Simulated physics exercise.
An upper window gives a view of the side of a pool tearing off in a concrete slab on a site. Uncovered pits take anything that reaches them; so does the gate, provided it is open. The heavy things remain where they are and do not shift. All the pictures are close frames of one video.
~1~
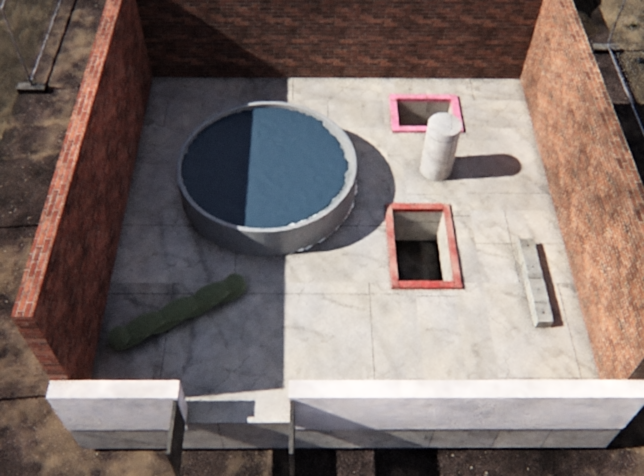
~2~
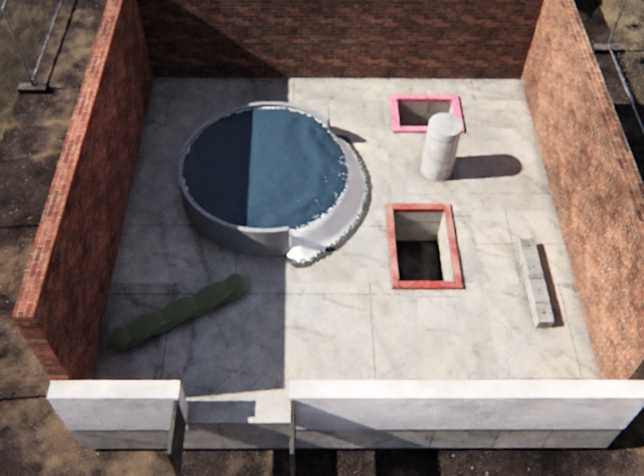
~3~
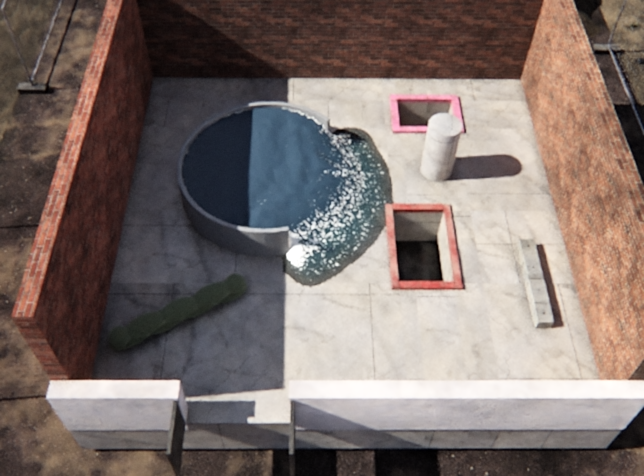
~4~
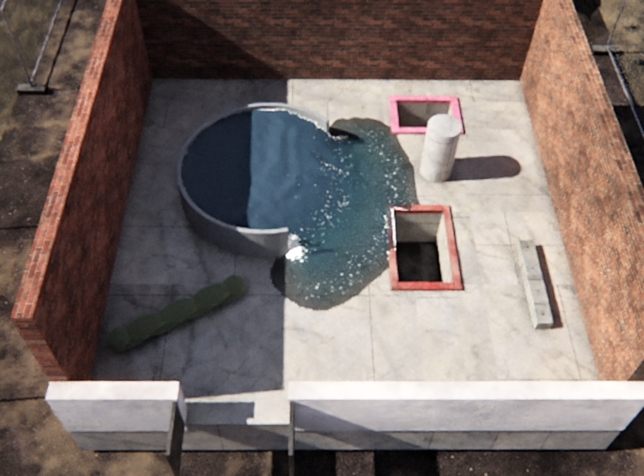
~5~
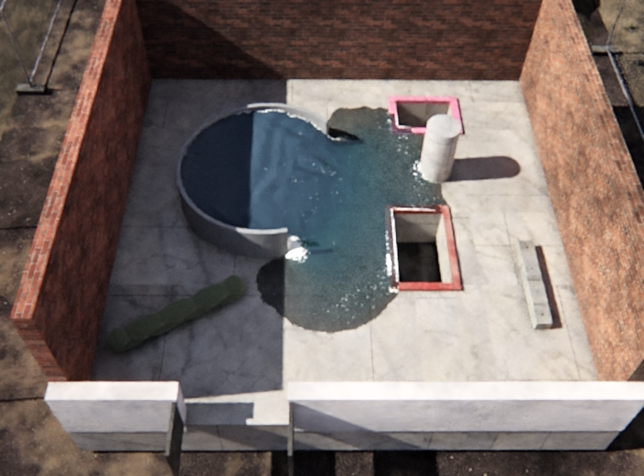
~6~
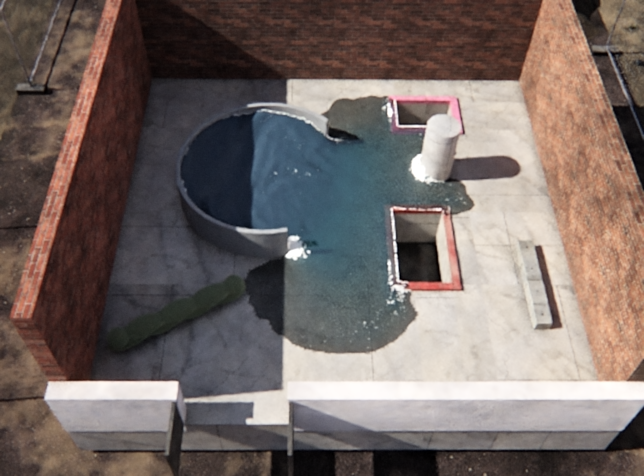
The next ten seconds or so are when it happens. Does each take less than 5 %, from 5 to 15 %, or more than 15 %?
It ends like this: The gate takes less than 5 %; the red pit takes more than 15 %; the pink pit takes from 5 to 15 %.
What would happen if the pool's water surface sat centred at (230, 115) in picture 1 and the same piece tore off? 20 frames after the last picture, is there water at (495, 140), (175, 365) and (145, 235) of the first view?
Soaked - unflooded - unflooded.
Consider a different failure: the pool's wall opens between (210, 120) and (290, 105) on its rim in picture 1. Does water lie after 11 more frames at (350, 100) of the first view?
At that point: Swamped.
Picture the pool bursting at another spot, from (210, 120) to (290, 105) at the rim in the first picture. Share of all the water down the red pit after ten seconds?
The red pit gets 2 per cent.
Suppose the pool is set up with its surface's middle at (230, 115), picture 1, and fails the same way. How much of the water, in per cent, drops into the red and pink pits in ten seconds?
Tally in per cent - red pit 25; pink pit 14.
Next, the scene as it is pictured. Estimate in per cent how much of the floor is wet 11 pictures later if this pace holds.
I'd say 45 per cent.
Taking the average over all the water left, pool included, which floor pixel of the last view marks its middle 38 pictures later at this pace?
Somewhere around (408, 237) in the last view.
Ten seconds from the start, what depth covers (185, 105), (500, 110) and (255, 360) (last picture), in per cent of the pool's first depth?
About 4, 6, 8 %.
A moment on, water covers 35 % of the floor; the gate 0 %, the red pit 6 %, the pink pit 1 %.
Next, water covers 45 % of the floor; the gate 0 %, the red pit 15 %, the pink pit 3 %.
Then, water covers 55 % of the floor; the gate 0 %, the red pit 23 %, the pink pit 5 %.
Later, water covers 70 % of the floor; the gate 1 %, the red pit 28 %, the pink pit 7 %.
In the end, water covers 85 % of the floor; the gate 3 %, the red pit 31 %, the pink pit 8 %.
